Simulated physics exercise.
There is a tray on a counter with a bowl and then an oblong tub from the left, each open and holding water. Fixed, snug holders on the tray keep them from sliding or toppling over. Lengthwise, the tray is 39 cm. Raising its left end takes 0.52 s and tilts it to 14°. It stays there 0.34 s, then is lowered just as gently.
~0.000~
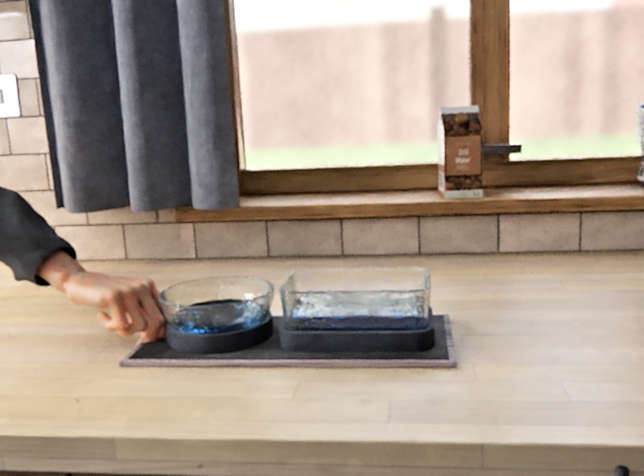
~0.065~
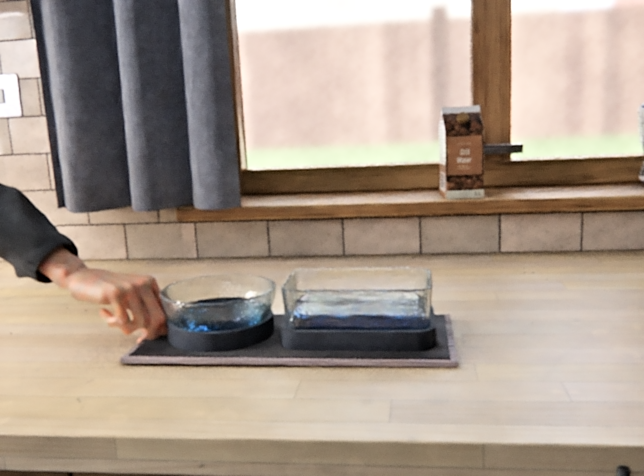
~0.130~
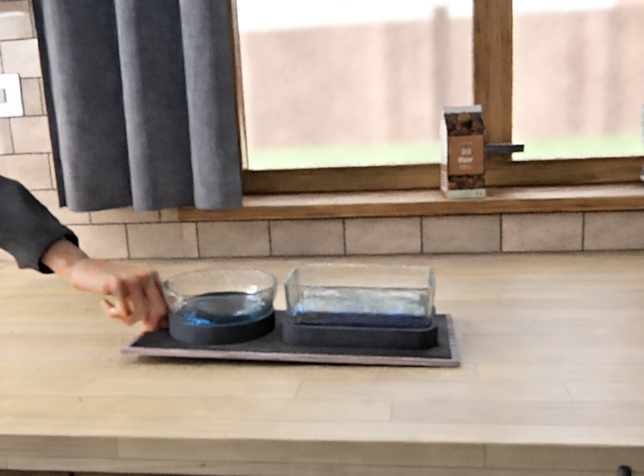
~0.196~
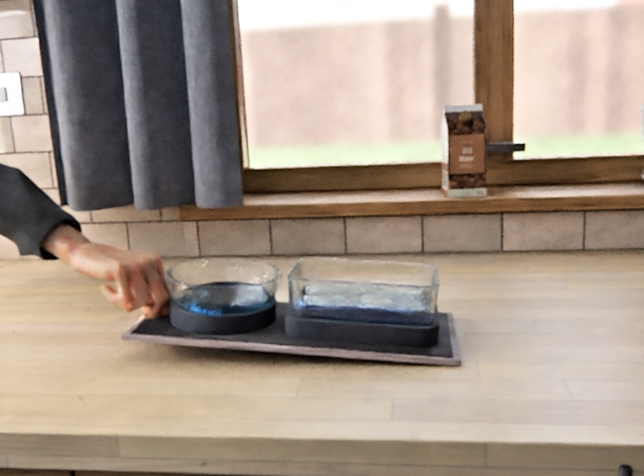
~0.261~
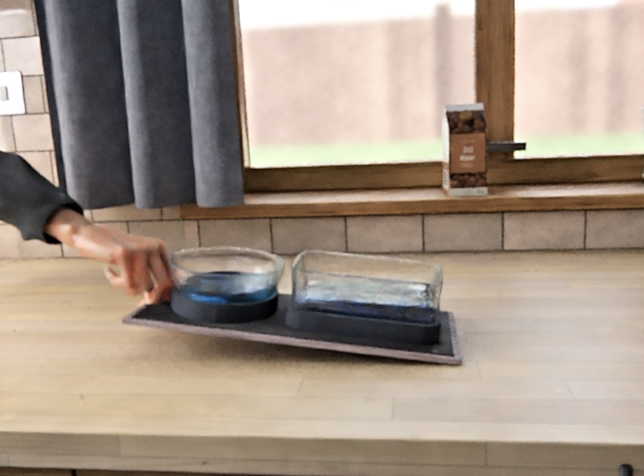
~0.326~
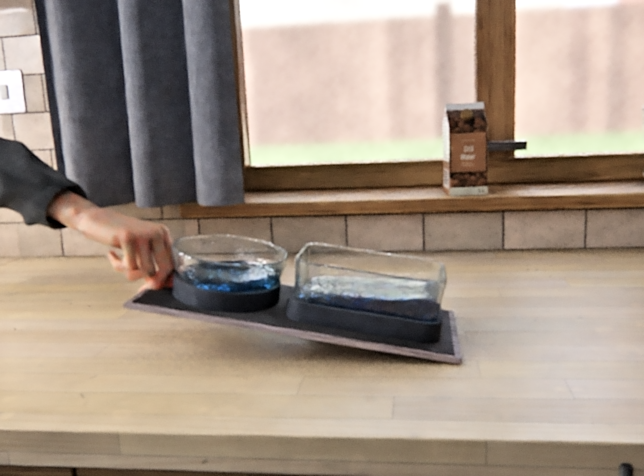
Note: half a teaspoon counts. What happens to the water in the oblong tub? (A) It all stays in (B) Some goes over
The answer is A.
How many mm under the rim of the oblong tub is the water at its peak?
3 mm.
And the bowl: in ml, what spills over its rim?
The volume comes to about 0 ml.
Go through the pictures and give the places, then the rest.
In the first picture, it slopes 0°; bowl, level (174, 311) left, (267, 311) right, rim (272, 291); oblong tub, level (292, 305) left, (425, 304) right, rim (428, 280); the water in the oblong tub stands 32 mm below the rim.
In the second picture, it slopes 1°; oblong tub, level (294, 303) left, (427, 304) right.
In the third picture, it slopes 2°; oblong tub, level (296, 299) left, (428, 303) right.
In the fourth picture, it slopes 4°; oblong tub, level (298, 293) left, (432, 300) right.
In the fifth picture, it slopes 7°; oblong tub, level (300, 287) left, (435, 296) right.
In the sixth picture, it slopes 10°; bowl, level (190, 269) left, (280, 272) right; oblong tub, level (303, 282) left, (438, 290) right.
Then, 0.65 s in, the slope is 14°; losses from the left are 0, 0 ml.
Then, 0.98 s in, the slope is 12°; losses from the left are 0, 0 ml.
Then, 1.30 s in, the slope is 1°; losses from the left are 0, 0 ml.
Then, 1.63 s in, the slope is 0°; losses from the left are 0, 0 ml.
Finally, losses from the left are 0, 0 ml.
